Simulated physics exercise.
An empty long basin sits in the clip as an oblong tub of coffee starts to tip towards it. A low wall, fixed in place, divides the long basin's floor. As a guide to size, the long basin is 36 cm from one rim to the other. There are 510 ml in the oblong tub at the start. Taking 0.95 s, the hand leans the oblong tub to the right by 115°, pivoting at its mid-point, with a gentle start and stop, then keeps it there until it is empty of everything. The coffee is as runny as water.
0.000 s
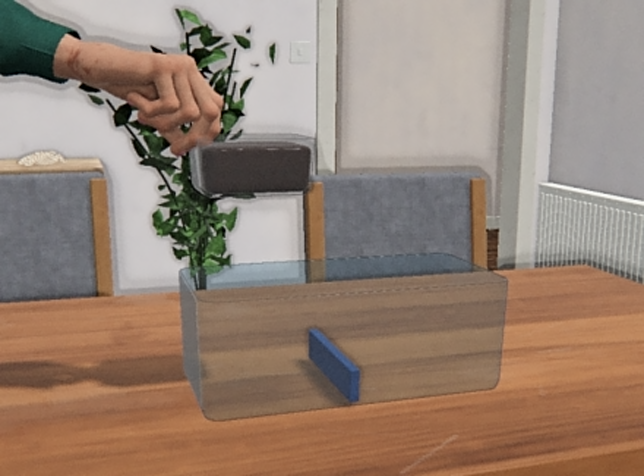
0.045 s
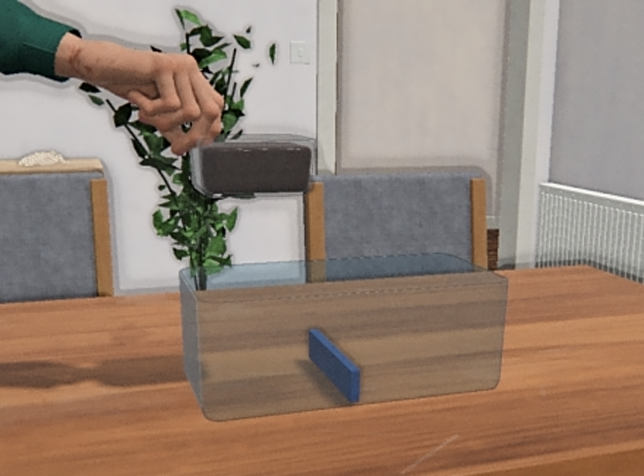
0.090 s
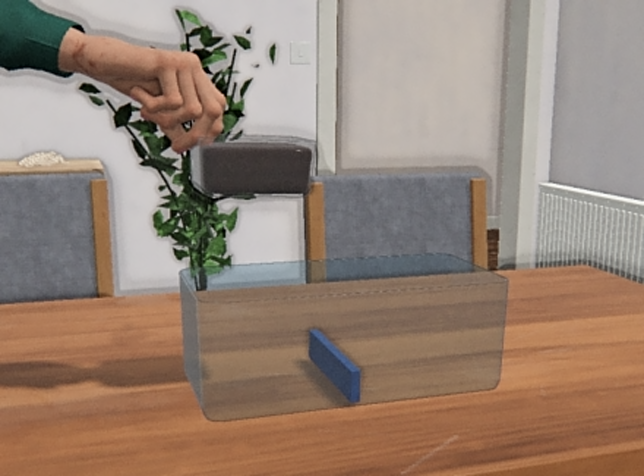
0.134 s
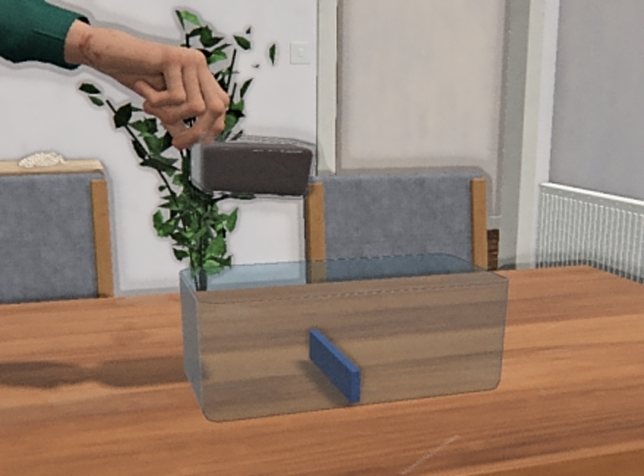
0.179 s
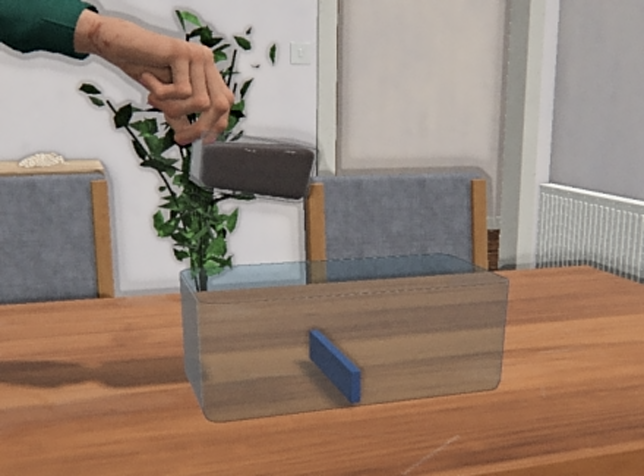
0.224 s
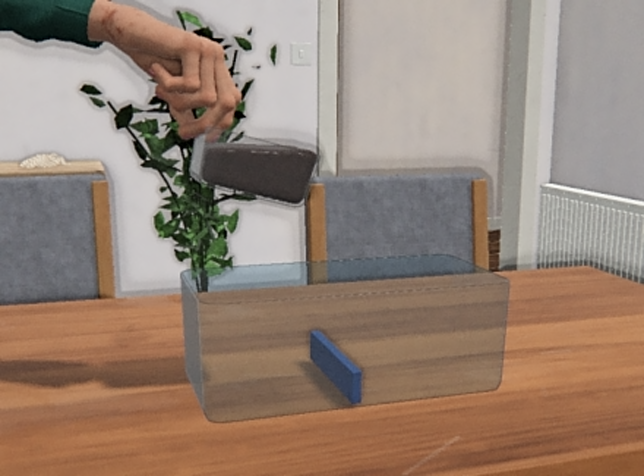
We see a hand holding a dark tub above the left part of a clear, empty long basin with a low blue wall inside, on a wooden table; the hand slowly leans the tub slightly to the right.
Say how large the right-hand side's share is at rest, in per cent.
Its share is roughly 76 per cent.
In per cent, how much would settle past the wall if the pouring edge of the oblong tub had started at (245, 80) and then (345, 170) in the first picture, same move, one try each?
30 per cent first, 90 per cent second.
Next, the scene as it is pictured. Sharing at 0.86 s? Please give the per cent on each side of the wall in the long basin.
I'd put the left at some 16 and the right at some 76.
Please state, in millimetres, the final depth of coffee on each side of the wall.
The left ends up at roughly 4 mm, with the right at roughly 14 mm.
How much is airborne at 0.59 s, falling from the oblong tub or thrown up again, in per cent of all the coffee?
I'd say close to 42 per cent.
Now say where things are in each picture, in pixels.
Tilt 0°; pouring edge (305, 138); surface from (195, 146) to (302, 145); the long basin's rim runs from (188, 286) to (478, 268); the wall's top is at (332, 350), in the first frame.
Tilt 1°; pouring edge (306, 139); surface from (195, 146) to (302, 146), in the second frame.
Tilt 3°; pouring edge (306, 141); surface from (196, 146) to (303, 147), in the third frame.
Tilt 6°; pouring edge (307, 145); surface from (197, 146) to (304, 149), in the fourth frame.
Tilt 10°; pouring edge (309, 149); surface from (198, 146) to (305, 149), in the fifth frame.
Tilt 15°; pouring edge (310, 155); surface from (200, 147) to (308, 151), in the sixth frame.
Then, 0.59 s in, the tilt is 79° and 28 per cent is still to pour, 1 is left of the wall and 29 right of it.
Then, 0.86 s in, the tilt is 113° and 2 per cent is still to pour, 16 is left of the wall and 76 right of it.
Then, 1.14 s in, the tilt is 115° and 0 per cent is still to pour, 23 is left of the wall and 76 right of it.
Then, 1.45 s in, the tilt is 115° and 0 per cent is still to pour, 23 is left of the wall and 76 right of it.
Finally, 23 per cent lies left of the wall, 76 right of it and 1 outside.
